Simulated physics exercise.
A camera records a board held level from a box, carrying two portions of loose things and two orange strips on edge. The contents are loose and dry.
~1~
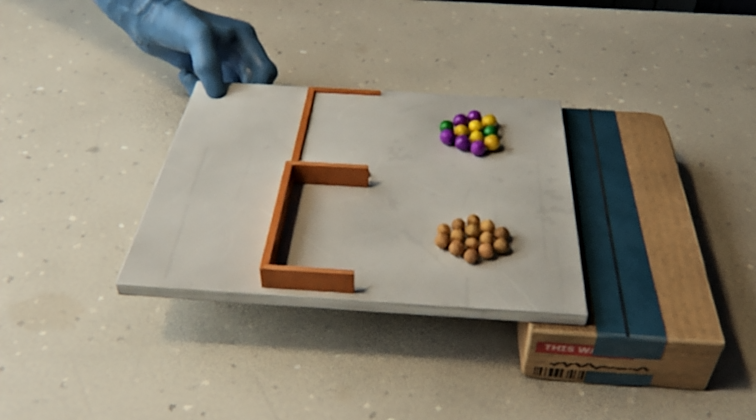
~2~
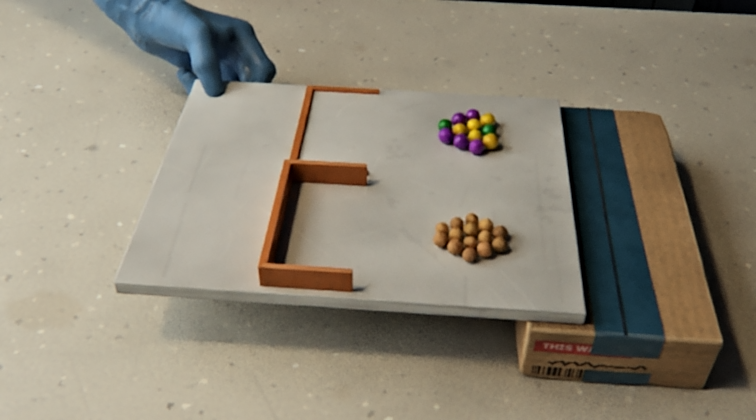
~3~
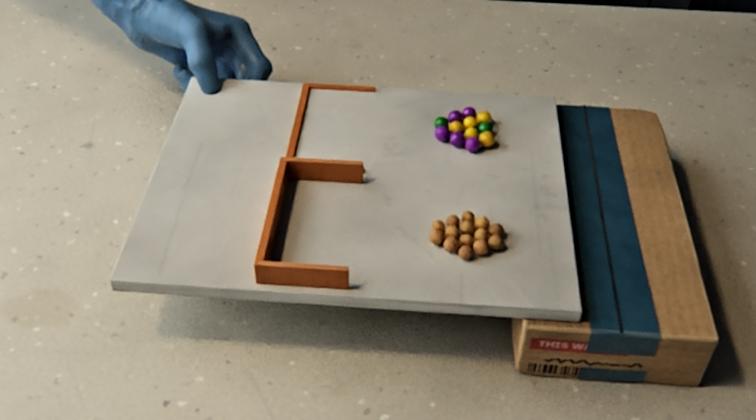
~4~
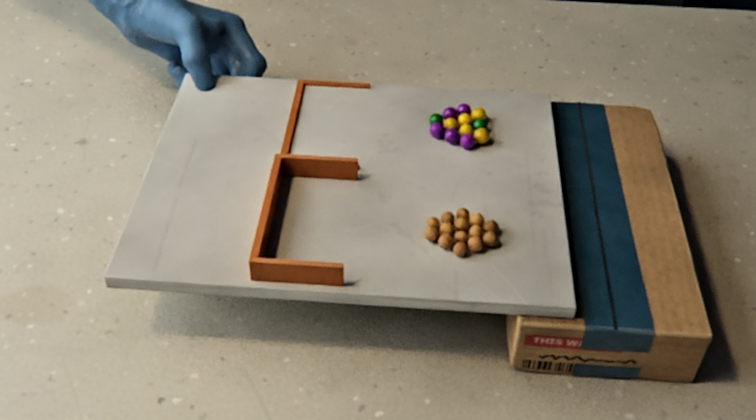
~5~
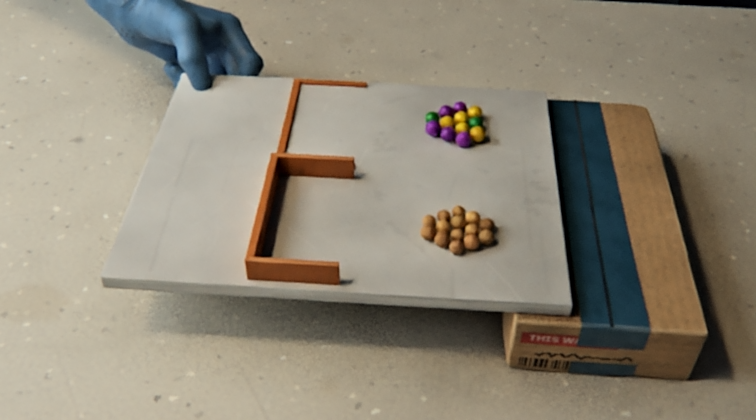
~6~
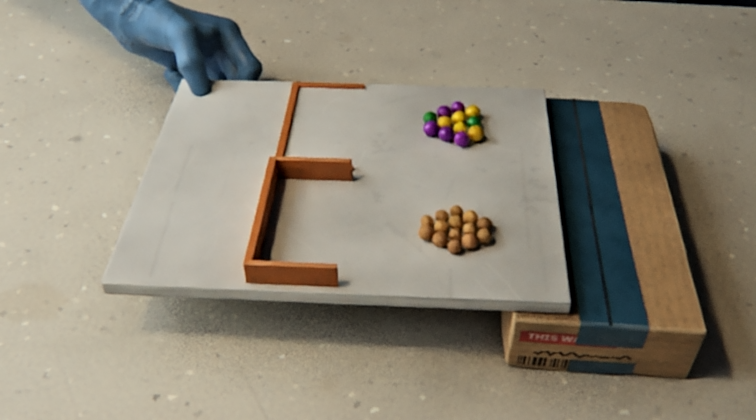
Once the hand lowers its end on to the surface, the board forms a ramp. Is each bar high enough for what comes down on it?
The near lot will stay behind its barrier. The far lot will make it past its barrier.
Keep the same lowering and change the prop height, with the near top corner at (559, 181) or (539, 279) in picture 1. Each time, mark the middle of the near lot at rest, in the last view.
The middle ends up around (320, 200) the first time and around (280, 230) the second time.
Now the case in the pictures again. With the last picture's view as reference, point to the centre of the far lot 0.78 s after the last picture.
Its middle sits close to (265, 150) in the last picture.
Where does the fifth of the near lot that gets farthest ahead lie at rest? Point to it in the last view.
In the last view, that fifth sits at about (282, 223).
Then, 0.21 s on from there, board sloping at 6°; near lot where it was; far lot where it was.
Then, 0.48 s on from there, board sloping at 10°; near lot on its way down; far lot on its way down.
Then, 0.78 s on from there, board resting at 11°; near lot has reached its bar; far lot the bulk past its bar.
In the end, board resting at 11°; near lot gathered behind its bar; far lot the bulk past its bar.
